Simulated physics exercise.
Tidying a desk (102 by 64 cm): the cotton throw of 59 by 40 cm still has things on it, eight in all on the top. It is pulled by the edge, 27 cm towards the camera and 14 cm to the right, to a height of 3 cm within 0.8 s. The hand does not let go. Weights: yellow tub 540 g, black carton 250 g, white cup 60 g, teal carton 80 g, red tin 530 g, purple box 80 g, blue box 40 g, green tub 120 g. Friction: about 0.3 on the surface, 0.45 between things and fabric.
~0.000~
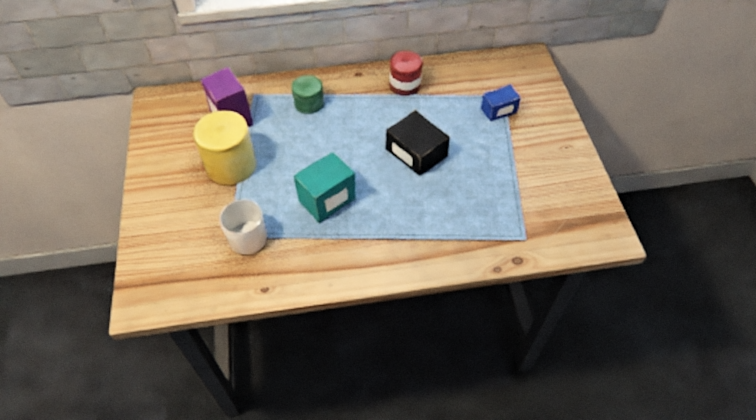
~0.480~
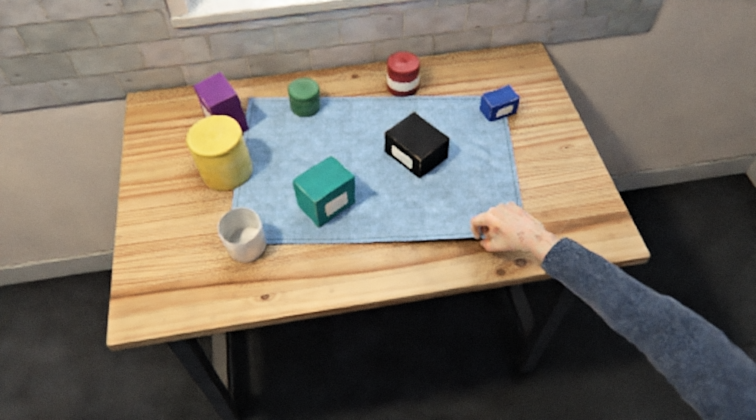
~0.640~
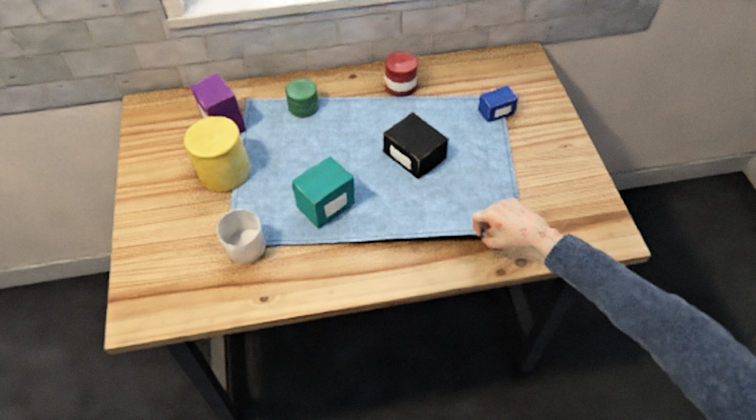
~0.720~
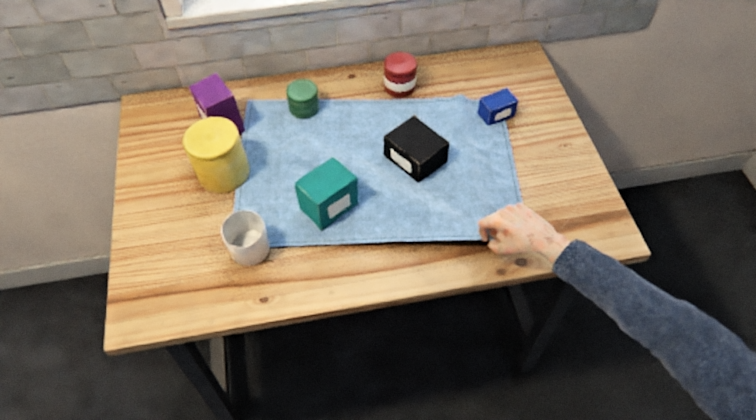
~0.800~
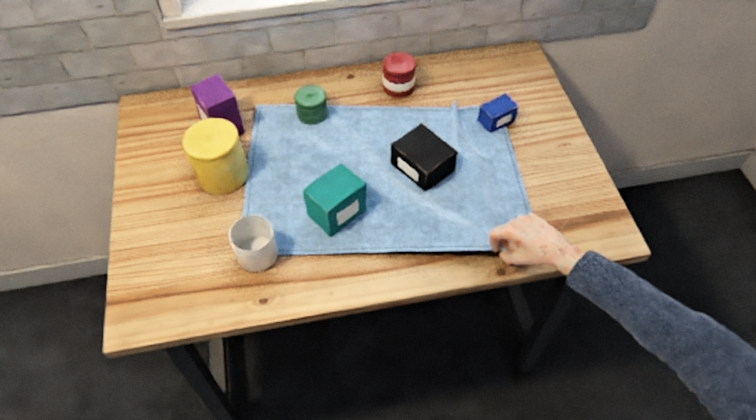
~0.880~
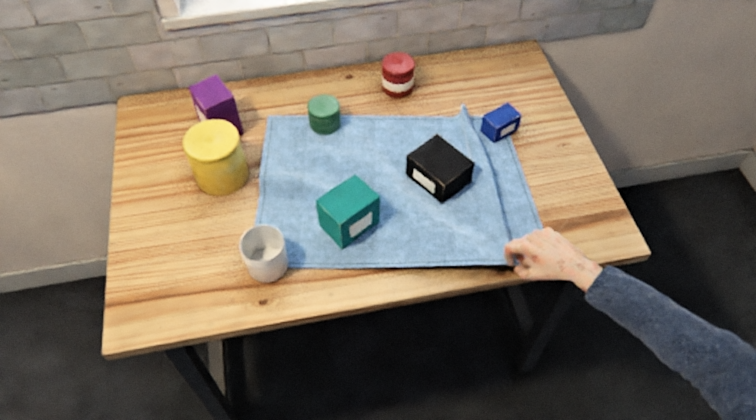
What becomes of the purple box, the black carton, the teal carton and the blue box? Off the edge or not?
Result: Purple box remains up there, black carton remains up there, teal carton goes over the edge, blue box remains up there.
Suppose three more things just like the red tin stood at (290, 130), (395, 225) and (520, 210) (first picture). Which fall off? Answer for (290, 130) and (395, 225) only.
In turn: Remains, drops off.
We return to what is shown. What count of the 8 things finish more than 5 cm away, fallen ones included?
That makes 5.
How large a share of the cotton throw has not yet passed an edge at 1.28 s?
About 70 per cent.
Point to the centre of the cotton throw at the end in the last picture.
Near (483, 254).
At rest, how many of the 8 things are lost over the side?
2 of them.
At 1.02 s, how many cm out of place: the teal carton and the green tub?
About: Teal carton 15 cm, green tub 15 cm.
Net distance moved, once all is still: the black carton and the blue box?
About: Black carton 30 cm, blue box 30 cm.
By 1.0 s, 95 % of the cotton throw is still over the top; black carton 16 cm off its start, teal carton 14 cm off its start, blue box 13 cm off its start.
By 1.1 s, 85 % of the cotton throw is still over the top; black carton 23 cm off its start, teal carton 21 cm off its start, blue box 19 cm off its start.
By 1.3 s, 70 % of the cotton throw is still over the top; black carton 29 cm off its start at (522, 222), teal carton 27 cm off its start at (424, 268), blue box 26 cm off its start at (574, 173).
By 1.4 s, 65 % of the cotton throw is still over the top; teal carton 32 cm off its start, black carton 31 cm off its start, blue box 29 cm off its start.
By 3.0 s, 65 % of the cotton throw is still over the top; black carton 31 cm off its start at (530, 230), blue box 29 cm off its start at (589, 180), teal carton over the edge, purple box 0 cm off its start at (210, 91).
